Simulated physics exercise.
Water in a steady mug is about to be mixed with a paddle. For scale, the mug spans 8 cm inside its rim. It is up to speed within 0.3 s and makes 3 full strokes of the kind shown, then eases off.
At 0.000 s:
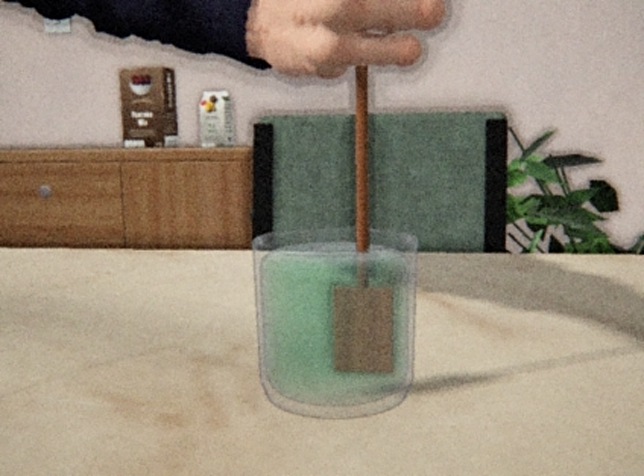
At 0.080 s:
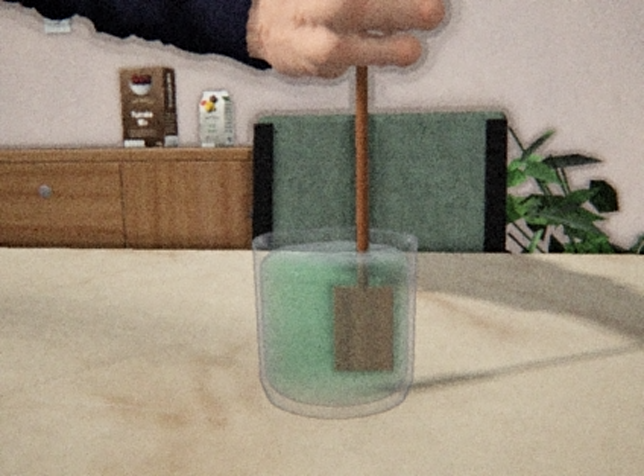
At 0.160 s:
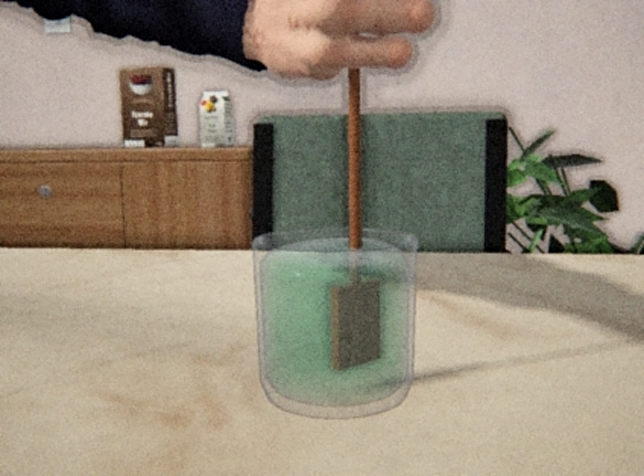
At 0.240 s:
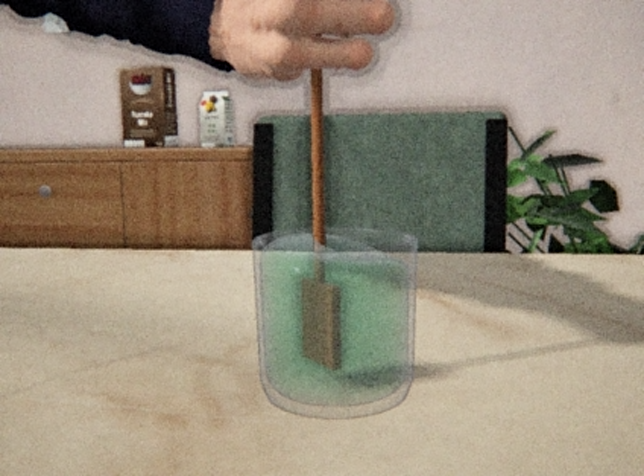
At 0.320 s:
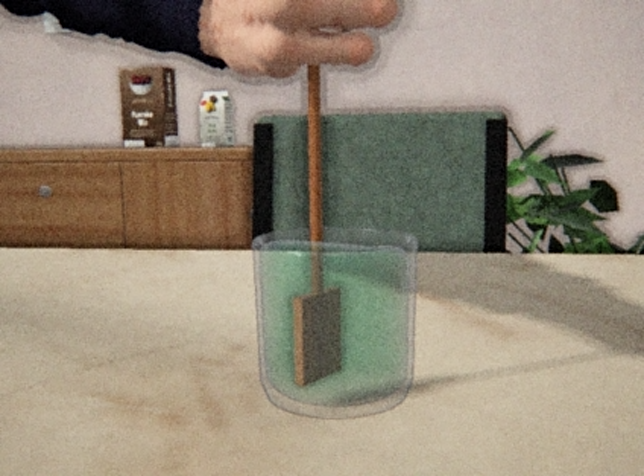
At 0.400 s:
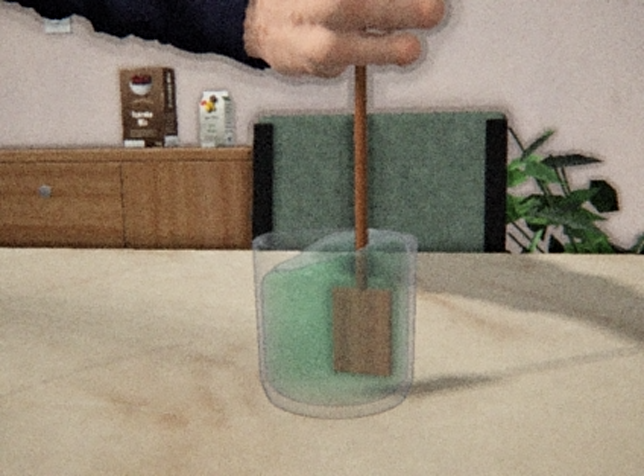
At a pale tabletop, a hand moving a flat paddle left and back right through green liquid in a clear container, the surface tilting.
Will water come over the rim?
The mug slops over.
After 0.57 s 3 ml is over the rim.
After 0.75 s 9 ml is over the rim.
After 0.92 s 15 ml is over the rim.
After 1.09 s 18 ml is over the rim.
In the end 19 ml is over the rim.
